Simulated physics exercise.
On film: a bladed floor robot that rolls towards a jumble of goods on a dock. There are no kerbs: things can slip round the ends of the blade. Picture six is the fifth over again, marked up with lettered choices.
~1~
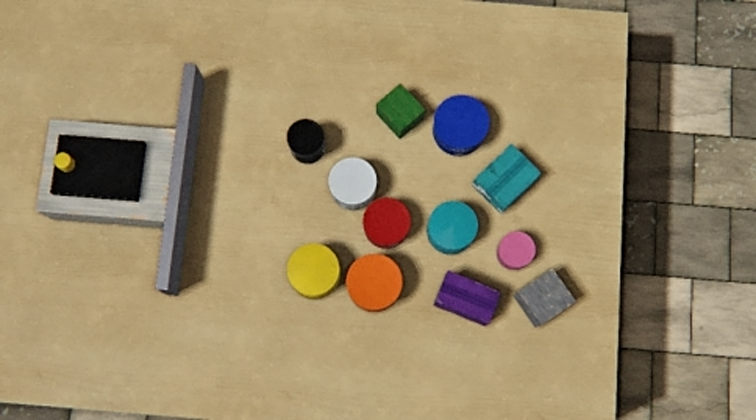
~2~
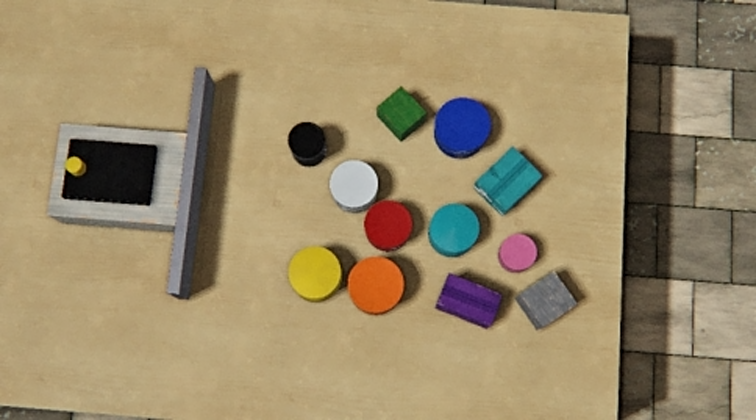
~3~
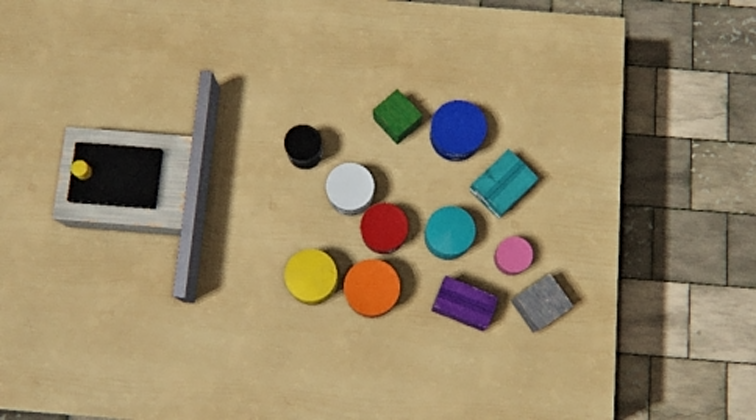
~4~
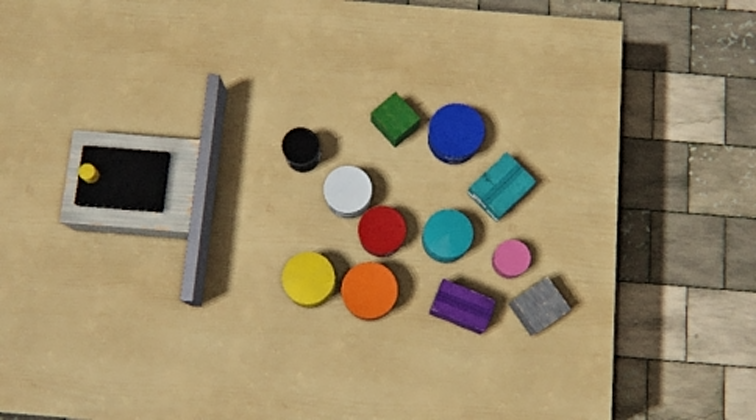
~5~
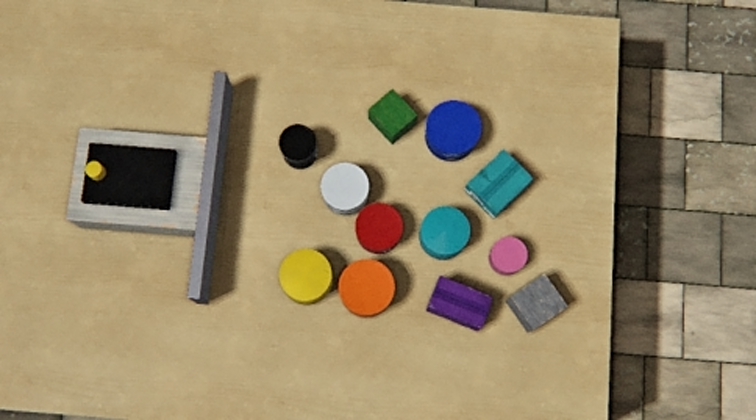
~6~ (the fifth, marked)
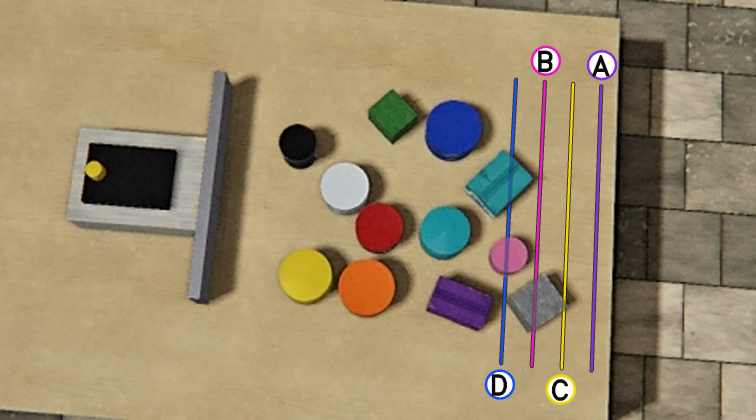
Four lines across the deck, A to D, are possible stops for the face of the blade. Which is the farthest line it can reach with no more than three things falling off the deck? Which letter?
As far as mark B.
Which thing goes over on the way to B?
It is the turquoise parcel.
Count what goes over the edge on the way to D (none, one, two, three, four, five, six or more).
In all, none.
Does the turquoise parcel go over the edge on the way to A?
Yes.
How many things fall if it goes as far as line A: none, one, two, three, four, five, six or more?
By then, six or more.
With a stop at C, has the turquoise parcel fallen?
Yes.
On the marked copy, A at (597, 224); B at (539, 220); C at (568, 222); D at (509, 217).
Taking B. A third of the way, robot (256, 186); orange pail (404, 295); yellow canister (353, 279).
Two thirds of the way, robot (377, 196); grey crate (558, 303); turquoise parcel (542, 187).
When it is over, robot (470, 203); turquoise parcel over the edge; turquoise canister (612, 239); one fallen.
As for the rest, A drops ten; C drops five; D is within the limit but short.
